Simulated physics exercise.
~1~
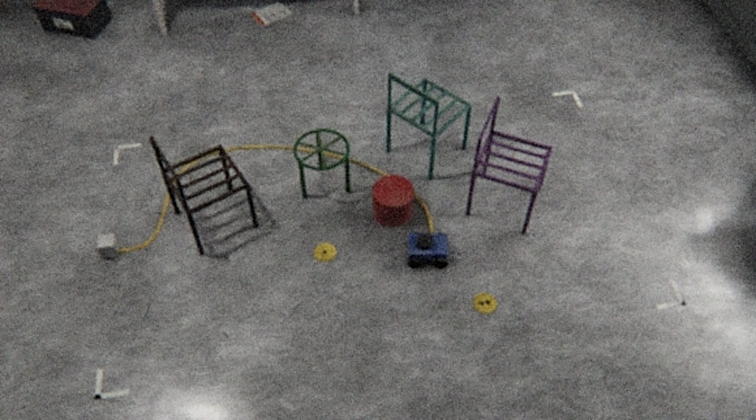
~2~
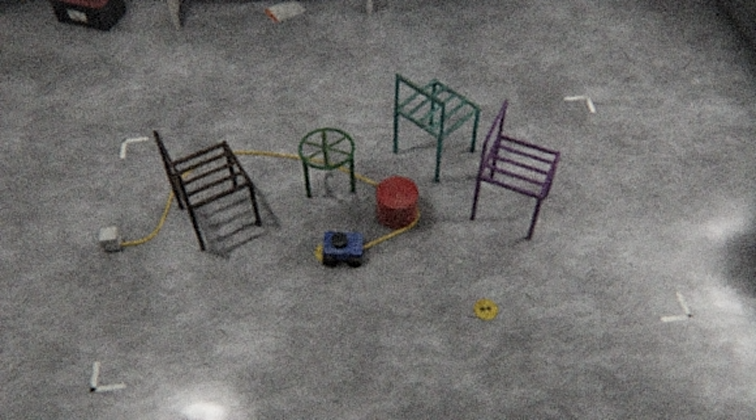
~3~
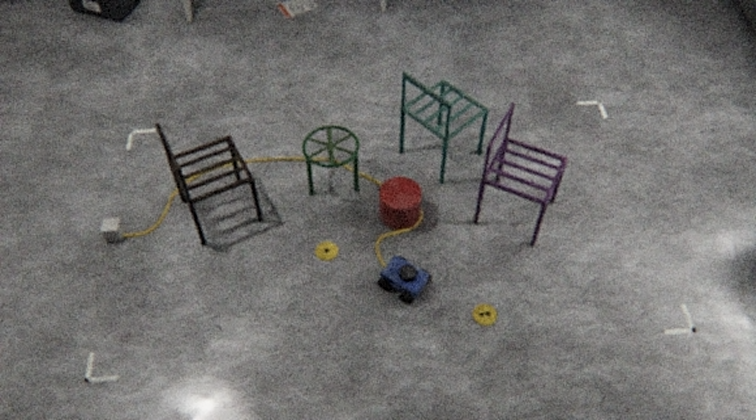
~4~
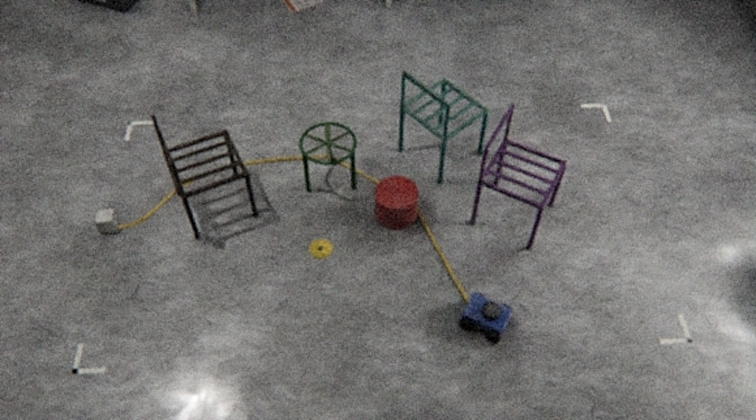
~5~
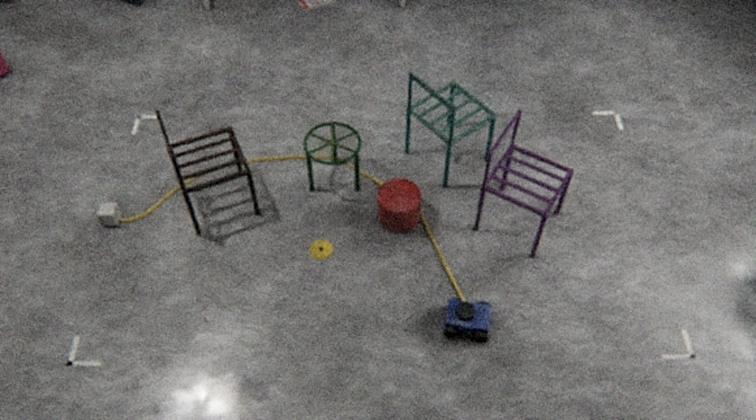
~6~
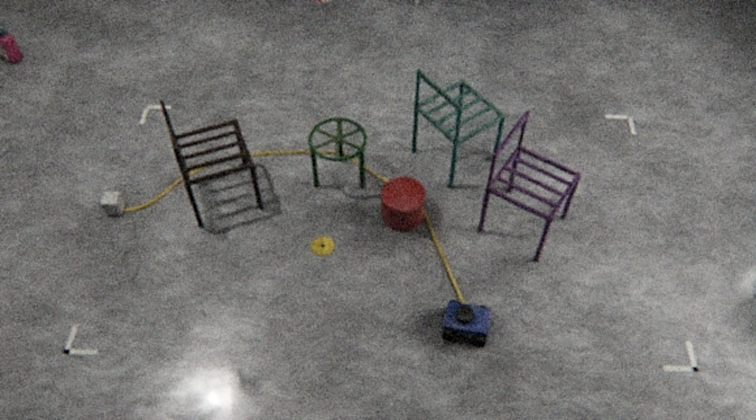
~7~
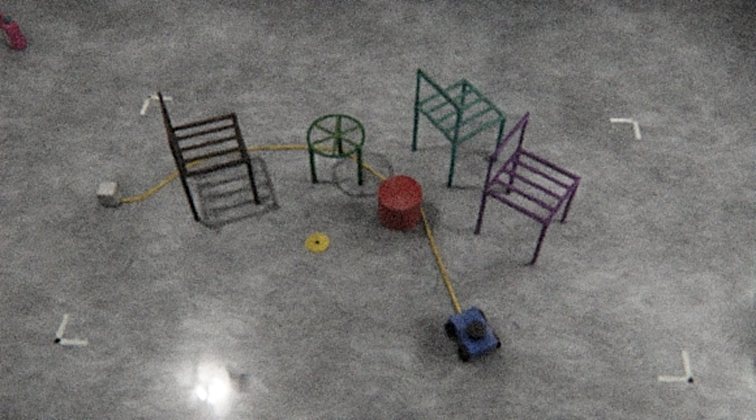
A small blue cart trails a yellow lead across a speckled grey floor, seen from high above as the view drifts slightly. The lead runs from a pale block at left, past a black chair and green stool, to a red tub near the middle, with teal and purple chairs at right. The cart first moves left onto a yellow mark, then turns back down and right to another mark, drawing the lead straight from the tub. It stays near there, turning a little, while the furniture and tub stand in place.
